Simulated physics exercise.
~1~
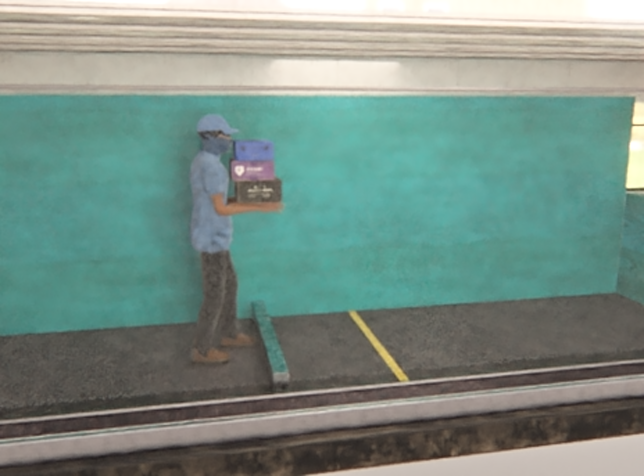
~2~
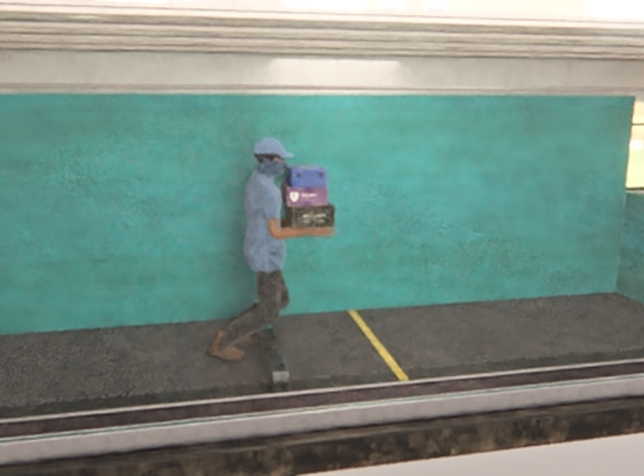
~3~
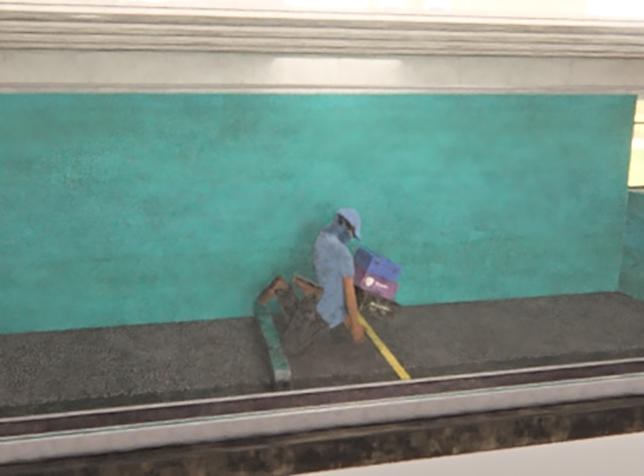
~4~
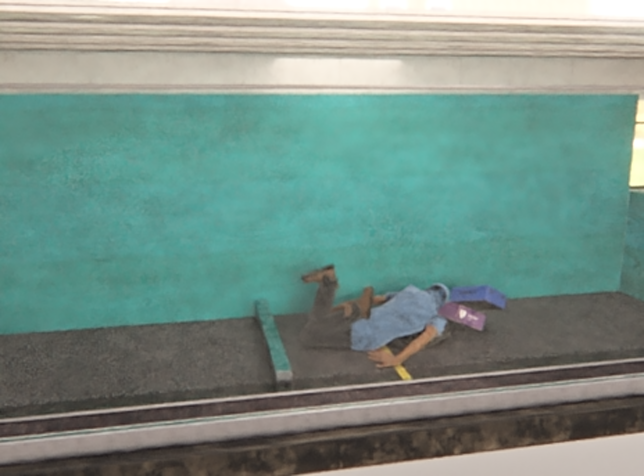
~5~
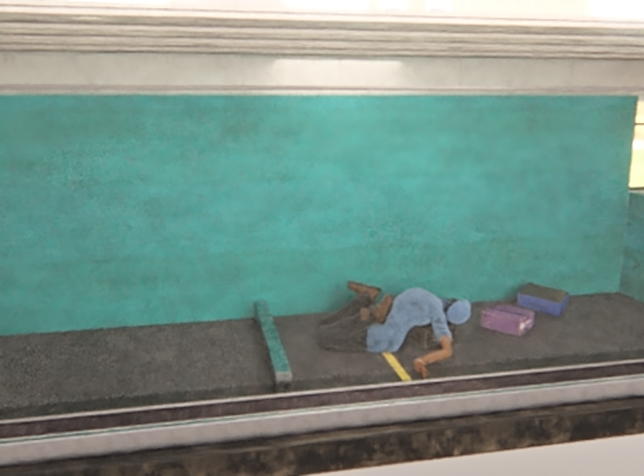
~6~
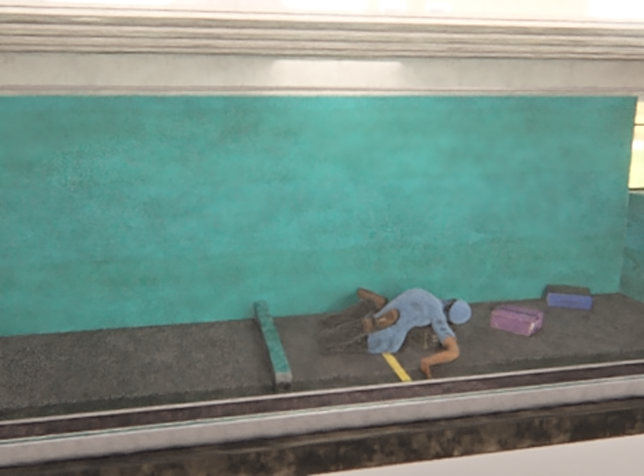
We see a person in a blue cap carry three stacked boxes rightward, trip over a low green rail and fall forward across the yellow line; the boxes spill ahead, the purple and blue ones sliding farther right, and the person ends crouched low, propped on their arms.
